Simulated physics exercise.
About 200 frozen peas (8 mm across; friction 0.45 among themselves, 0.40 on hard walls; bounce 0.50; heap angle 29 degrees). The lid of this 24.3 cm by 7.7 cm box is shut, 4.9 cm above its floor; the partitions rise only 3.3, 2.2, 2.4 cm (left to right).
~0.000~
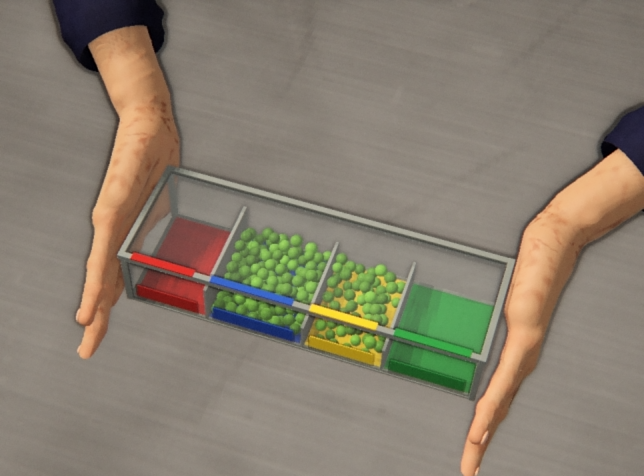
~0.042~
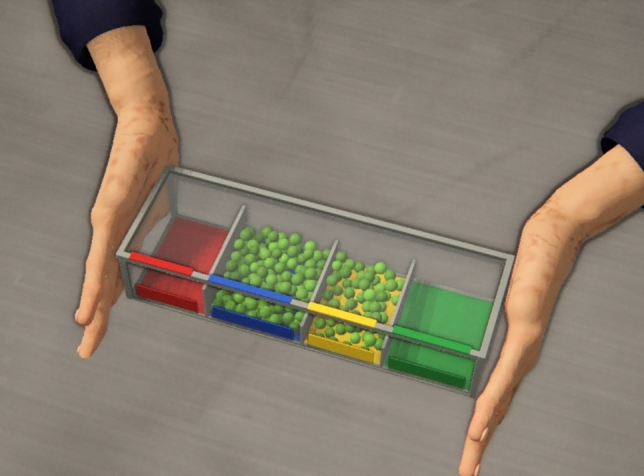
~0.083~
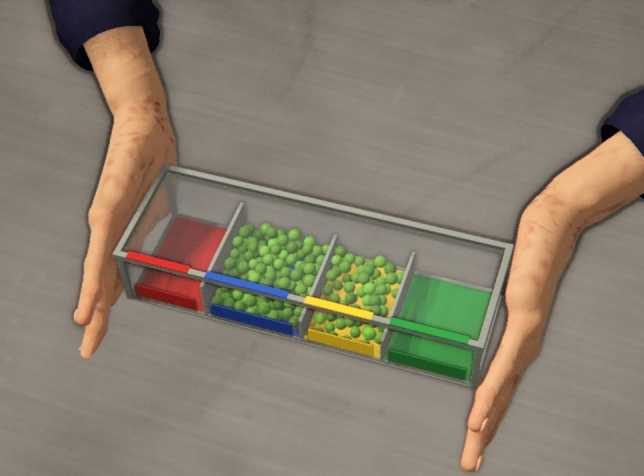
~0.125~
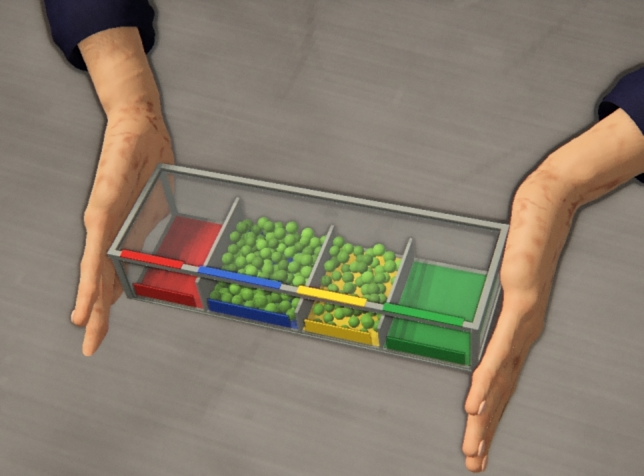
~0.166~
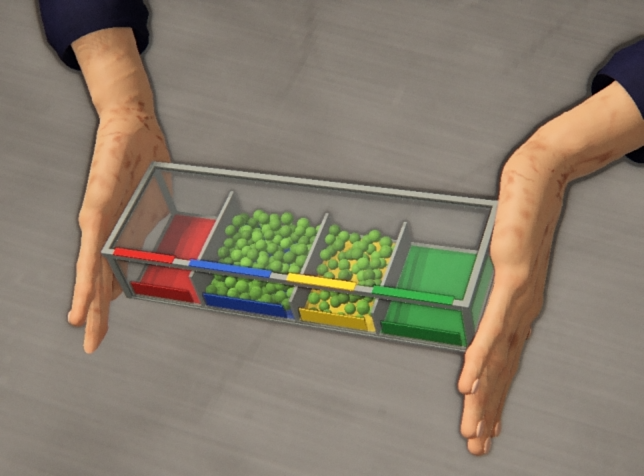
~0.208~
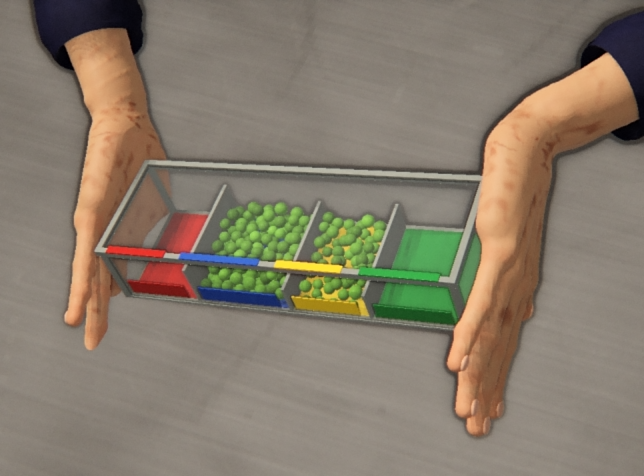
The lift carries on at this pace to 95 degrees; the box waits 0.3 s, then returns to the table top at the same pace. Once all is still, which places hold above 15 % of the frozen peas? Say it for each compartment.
Red: Yes, blue: Yes, green: No, yellow: No.
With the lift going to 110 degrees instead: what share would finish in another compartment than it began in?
About 50 per cent.
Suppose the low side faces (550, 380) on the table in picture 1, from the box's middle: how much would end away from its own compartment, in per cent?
About 90 per cent.
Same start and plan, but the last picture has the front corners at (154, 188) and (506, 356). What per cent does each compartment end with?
Red 0; blue 0; green 90; yellow 10.
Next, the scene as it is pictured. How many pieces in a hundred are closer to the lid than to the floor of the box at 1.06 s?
About 60 per cent.
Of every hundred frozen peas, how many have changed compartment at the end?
Some 60 per cent.
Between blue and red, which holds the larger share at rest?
The blue compartment.
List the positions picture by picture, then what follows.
Box tilt 0 degrees, front corners at (125, 254) and (481, 357); blue 70 %, yellow 30 %, in the first picture.
Box tilt 1 degrees, front corners at (124, 254) and (480, 354), in the second picture.
Box tilt 3 degrees, front corners at (121, 253) and (478, 343), lowest corner left front, in the third picture.
Box tilt 8 degrees, front corners at (116, 252) and (473, 325), lowest corner left front, in the fourth picture.
Box tilt 13 degrees, front corners at (110, 251) and (464, 303), lowest corner left front, in the fifth picture.
Box tilt 18 degrees, front corners at (103, 250) and (451, 280), lowest corner left front; blue 70 %, yellow 30 %. The box's pace is about 120 degrees a second, in the sixth picture.
After 1.06 s, tilt 95 degrees; red 25 %, blue 65 %, yellow 10 %.
Then, at 1.63 s, tilt 51 degrees; red 45 %, blue 55 %.
After 2.26 s, tilt 0 degrees; red 45 %, blue 55 %.
By 2.9 s all is still; red 45 %, blue 55 %, green 0 %, yellow 0 %.
